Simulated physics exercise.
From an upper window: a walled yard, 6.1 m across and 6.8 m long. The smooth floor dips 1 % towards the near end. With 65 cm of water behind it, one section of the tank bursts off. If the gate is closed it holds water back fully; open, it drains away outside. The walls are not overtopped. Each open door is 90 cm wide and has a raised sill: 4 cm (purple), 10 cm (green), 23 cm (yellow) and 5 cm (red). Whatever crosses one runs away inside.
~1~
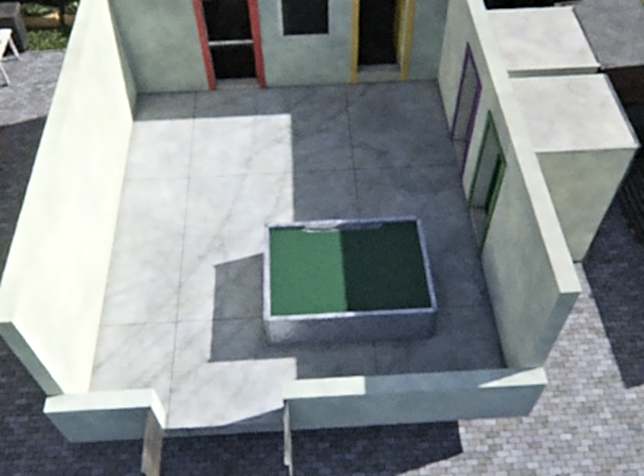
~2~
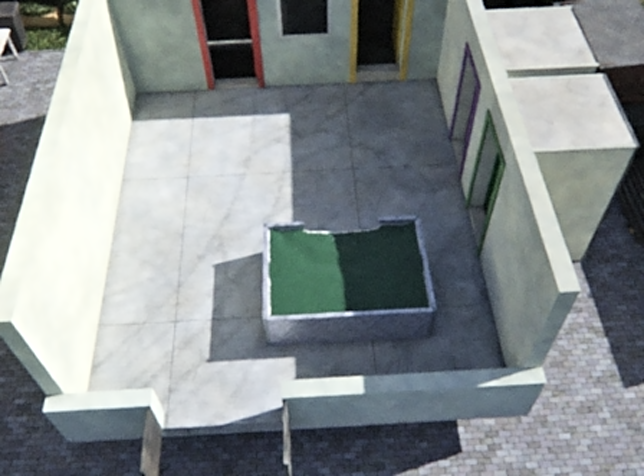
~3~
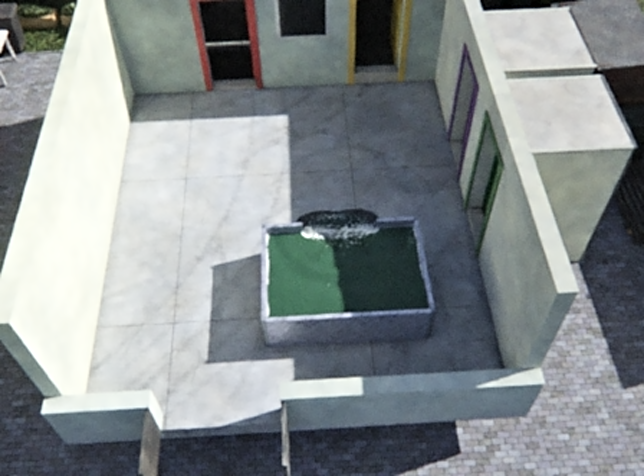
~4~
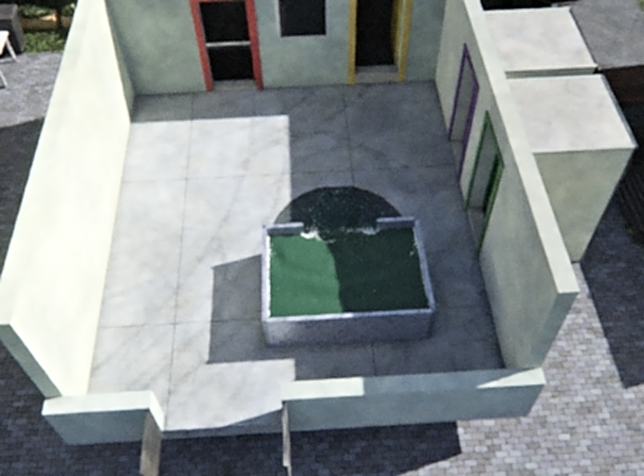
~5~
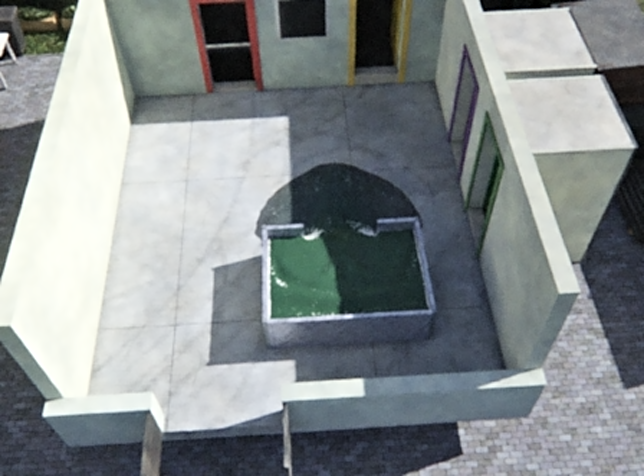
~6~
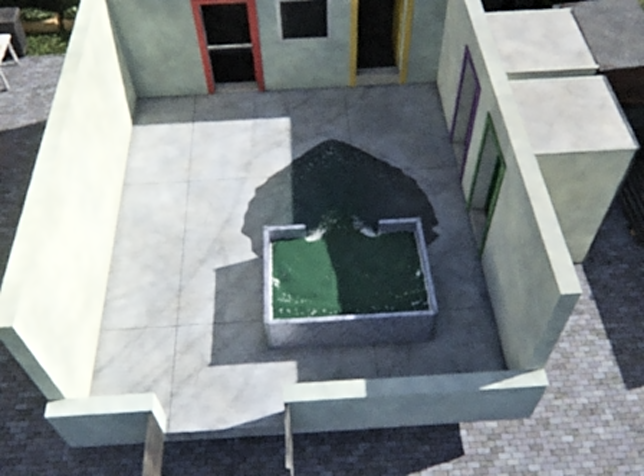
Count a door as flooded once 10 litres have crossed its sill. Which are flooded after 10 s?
Within that time: At the purple door it exceeds the limit; at the green door it does not reach the limit; at the yellow door it does not reach the limit; at the red door it passes the limit.
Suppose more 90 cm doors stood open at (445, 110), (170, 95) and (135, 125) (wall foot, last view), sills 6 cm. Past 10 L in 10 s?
In turn: Past it, above, above.
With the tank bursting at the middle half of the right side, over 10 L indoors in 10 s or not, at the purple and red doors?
Then: Purple not over, red under.
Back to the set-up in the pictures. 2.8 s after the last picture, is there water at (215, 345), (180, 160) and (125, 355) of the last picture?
In that order: Still dry, under water, still dry.
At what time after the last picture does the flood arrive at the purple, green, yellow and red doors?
Purple 0.7 s, green 0.8 s, yellow 0.7 s, red 1.1 s.
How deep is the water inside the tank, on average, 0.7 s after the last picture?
Roughly 44 cm on average.
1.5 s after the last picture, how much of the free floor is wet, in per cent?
About 45 per cent.
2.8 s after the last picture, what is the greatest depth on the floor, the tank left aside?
Roughly 22 cm.
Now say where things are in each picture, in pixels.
Still water, 65 cm deep, in the tank at (346, 268), in the first frame.
Water pours out on the tank's far side and has run 0.6 m, to a hidden place; typically 10 cm deep outside, 65 cm at the tank's back, in the second frame.
The front is at (365, 214), 0.9 m from the gap on the tank's far side; 1.0 m2 of floor is under water; 65 cm left at the back of the tank, in the third frame.
Water pours out on the tank's far side and has run 1.4 m, to (328, 190); typically 8 cm deep outside, 64 cm at the tank's back, in the fourth frame.
Water pours out on the tank's far side and has run 2.0 m, to (336, 166); typically 6 cm deep outside, 58 cm at the tank's back, in the fifth frame.
The front is at (335, 143), 2.6 m from the gap on the tank's far side; 5.2 m2 of floor is under water; 54 cm left at the back of the tank, in the sixth frame.
Then, 0.7 s after the last picture water covers 35 % of the floor and is deepest (34 cm) near (338, 242); purple door 2 cm at the sill, 0 L in, green door not reached, yellow door not reached, red door not reached.
Then, 1.5 s after the last picture water covers 45 % of the floor and is deepest (40 cm) near (431, 87); purple door 9 cm at the sill, 7 L in, green door 2 cm at the sill, 0 L in, yellow door 21 cm at the sill, 0 L in, red door 16 cm at the sill, 11 L in.
Then, 2.8 s after the last picture water covers 50 % of the floor and is deepest (22 cm) near (145, 103); purple door 7 cm at the sill, 25 L in, green door 1 cm at the sill, 0 L in, yellow door 19 cm at the sill, 0 L in, red door 12 cm at the sill, 57 L in.
Then, 5.3 s after the last picture water covers 65 % of the floor and is deepest (14 cm) near (154, 102); purple door 10 cm at the sill, 87 L in, green door 4 cm at the sill, 0 L in, yellow door 8 cm at the sill, 0 L in, red door 9 cm at the sill, 86 L in.
Then, 9.3 s after the last picture water covers 95 % of the floor and is deepest (12 cm) near (86, 421); purple door 6 cm at the sill, 130 L in, green door 5 cm at the sill, 0 L in, yellow door 4 cm at the sill, 0 L in, red door 7 cm at the sill, 102 L in.
